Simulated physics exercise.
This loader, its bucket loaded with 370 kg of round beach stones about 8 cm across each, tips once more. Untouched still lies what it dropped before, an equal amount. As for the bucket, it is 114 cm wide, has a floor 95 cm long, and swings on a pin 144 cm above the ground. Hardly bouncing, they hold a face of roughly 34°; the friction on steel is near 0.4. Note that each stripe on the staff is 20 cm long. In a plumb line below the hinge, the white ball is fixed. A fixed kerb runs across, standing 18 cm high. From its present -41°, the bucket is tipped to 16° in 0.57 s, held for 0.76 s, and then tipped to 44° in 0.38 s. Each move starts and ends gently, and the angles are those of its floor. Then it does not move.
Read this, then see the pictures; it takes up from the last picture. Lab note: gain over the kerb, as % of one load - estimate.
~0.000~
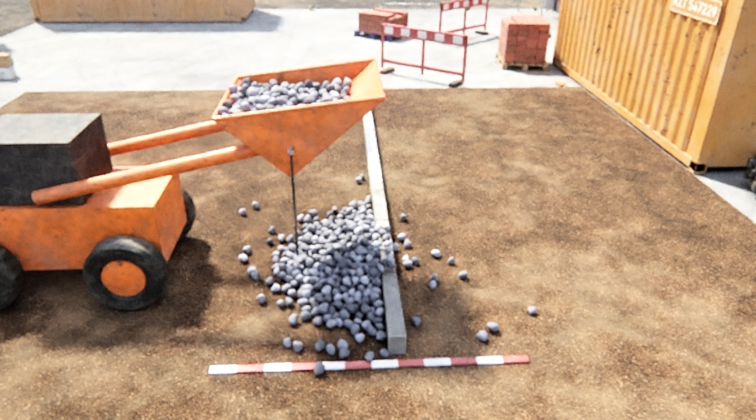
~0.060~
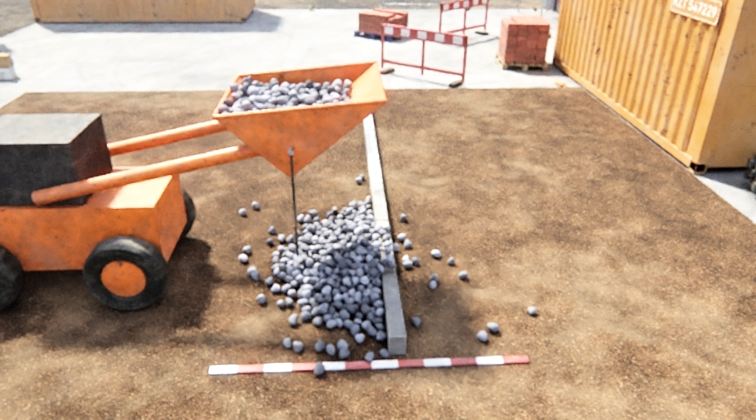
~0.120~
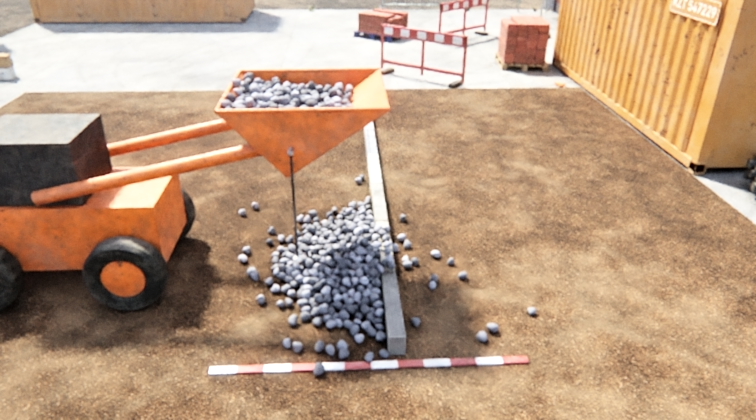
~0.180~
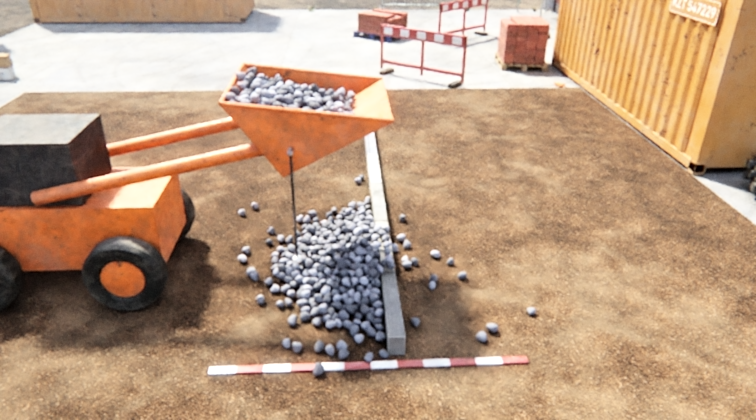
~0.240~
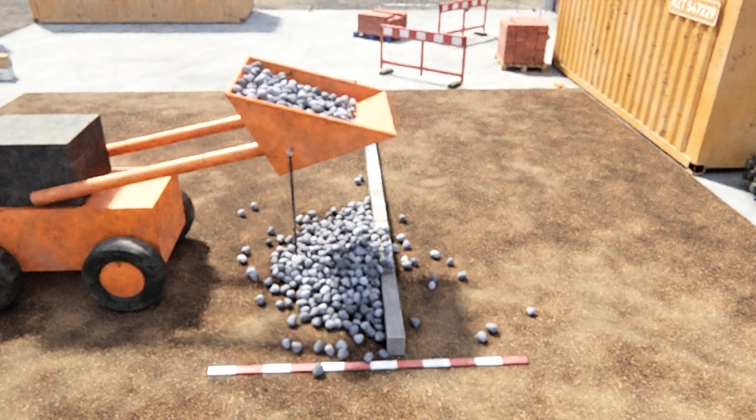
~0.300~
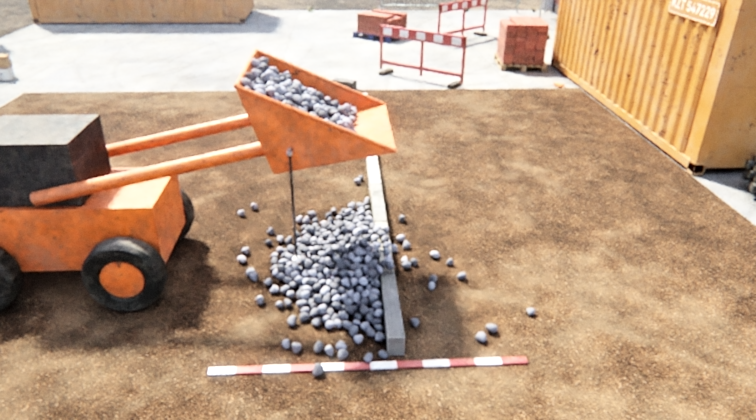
Gain: About 89 %.
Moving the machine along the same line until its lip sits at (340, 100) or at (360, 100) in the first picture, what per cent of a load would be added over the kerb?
I'd expect near 50 per cent first and near 70 per cent next.
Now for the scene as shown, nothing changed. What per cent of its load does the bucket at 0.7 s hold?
100 %.
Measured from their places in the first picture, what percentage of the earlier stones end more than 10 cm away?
Roughly 0 percent.
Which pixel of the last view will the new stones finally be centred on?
I'd put their centre close to (433, 262).
After 0.4 s the floor is at 7°; in per cent of one load, 100 in the bucket, 97 on this side of the kerb, 3 over the kerb; the foremost stones are at (463, 289).
After 0.7 s the floor is at 16°; in per cent of one load, 100 in the bucket, 97 on this side of the kerb, 3 over the kerb; the foremost stones are at (463, 289).
After 2.2 s the floor is at 44°; in per cent of one load, 0 in the bucket, 117 on this side of the kerb, 83 over the kerb; the foremost stones are at (619, 261).
After 4.8 s the floor is at 44°; in per cent of one load, 0 in the bucket, 108 on this side of the kerb, 92 over the kerb; the foremost stones are at (657, 254). Net gain over the kerb, 89.
